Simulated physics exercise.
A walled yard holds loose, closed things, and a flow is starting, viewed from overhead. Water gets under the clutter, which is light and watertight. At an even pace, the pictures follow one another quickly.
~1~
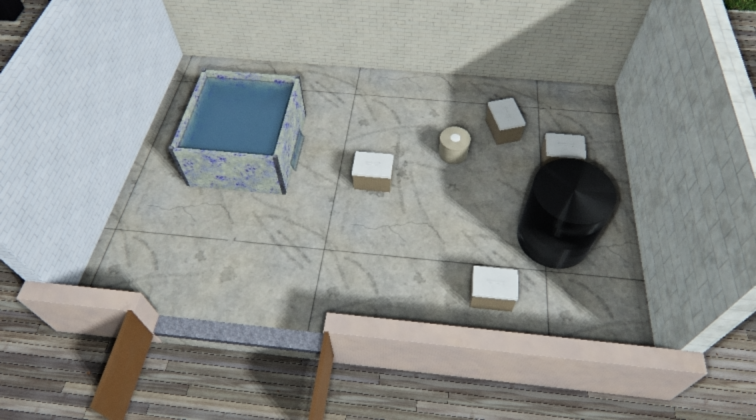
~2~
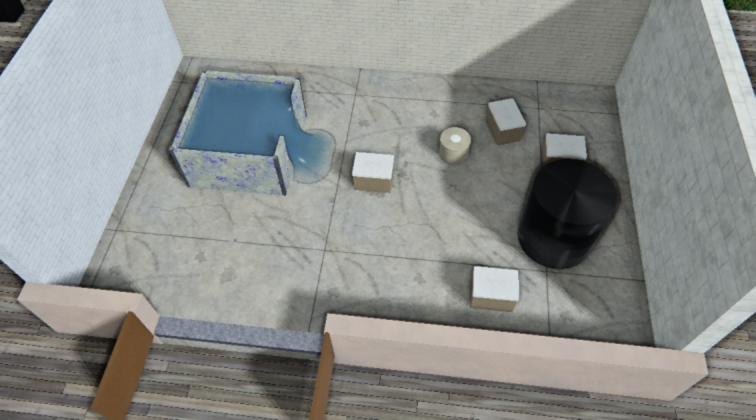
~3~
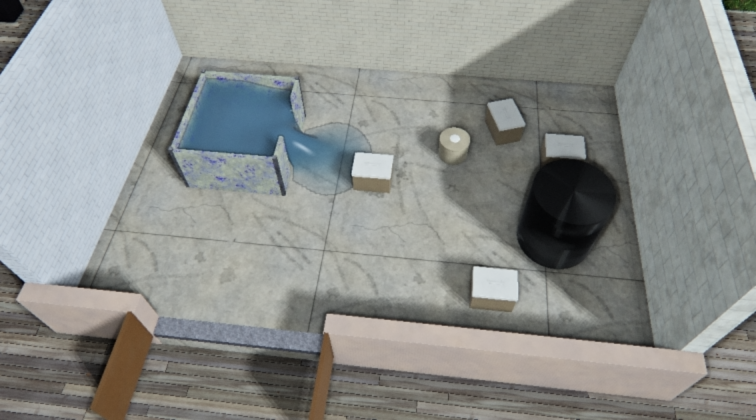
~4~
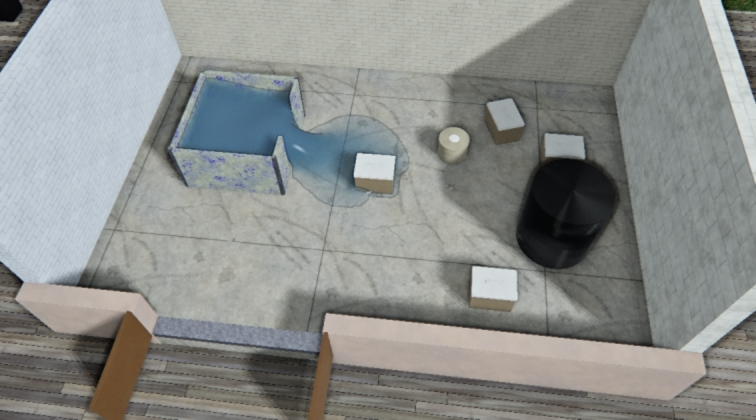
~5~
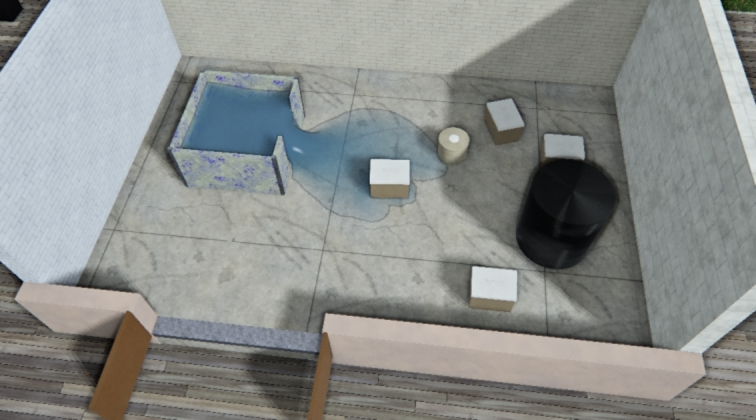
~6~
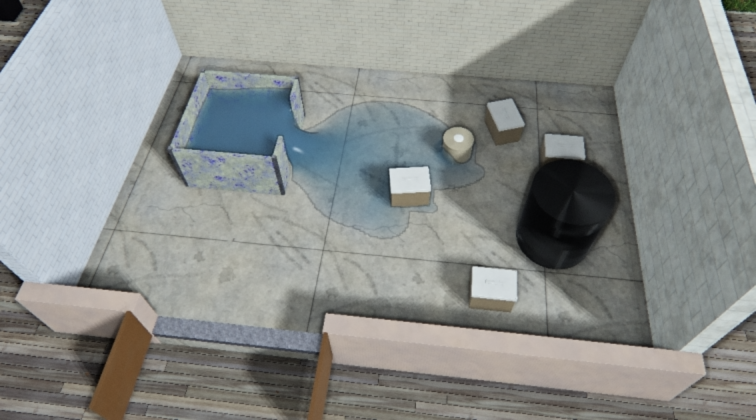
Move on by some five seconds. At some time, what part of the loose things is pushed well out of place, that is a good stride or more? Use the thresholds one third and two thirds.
I'd put it at two thirds or higher.
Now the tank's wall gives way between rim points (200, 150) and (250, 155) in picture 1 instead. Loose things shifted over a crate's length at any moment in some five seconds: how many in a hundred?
Around 0 in a hundred.
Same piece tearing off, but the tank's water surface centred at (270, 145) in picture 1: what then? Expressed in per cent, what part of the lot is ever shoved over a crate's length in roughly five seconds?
The share comes to close to 100 percent.
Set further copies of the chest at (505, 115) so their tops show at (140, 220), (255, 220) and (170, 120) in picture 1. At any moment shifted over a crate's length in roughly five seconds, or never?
Here's how it goes: Never gets far, never gets far, and lastly never gets far.
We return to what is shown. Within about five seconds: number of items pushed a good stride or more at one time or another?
The total is 5.
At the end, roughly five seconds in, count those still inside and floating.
My tally gives 5.
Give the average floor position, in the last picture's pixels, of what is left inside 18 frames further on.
Average floor point: Approx. (587, 202).
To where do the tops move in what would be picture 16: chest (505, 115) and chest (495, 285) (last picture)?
They end up at about pixels (614, 93) and (538, 328).
A moment on, 2 of 5 are well off their spots; 0 afloat.
Next, 5 of 5 are well off their spots; 5 afloat.
Later, 5 of 5 are well off their spots; 5 afloat.
In the end, 4 of 5 are well off their spots, and 5 have been at some point; 5 afloat.
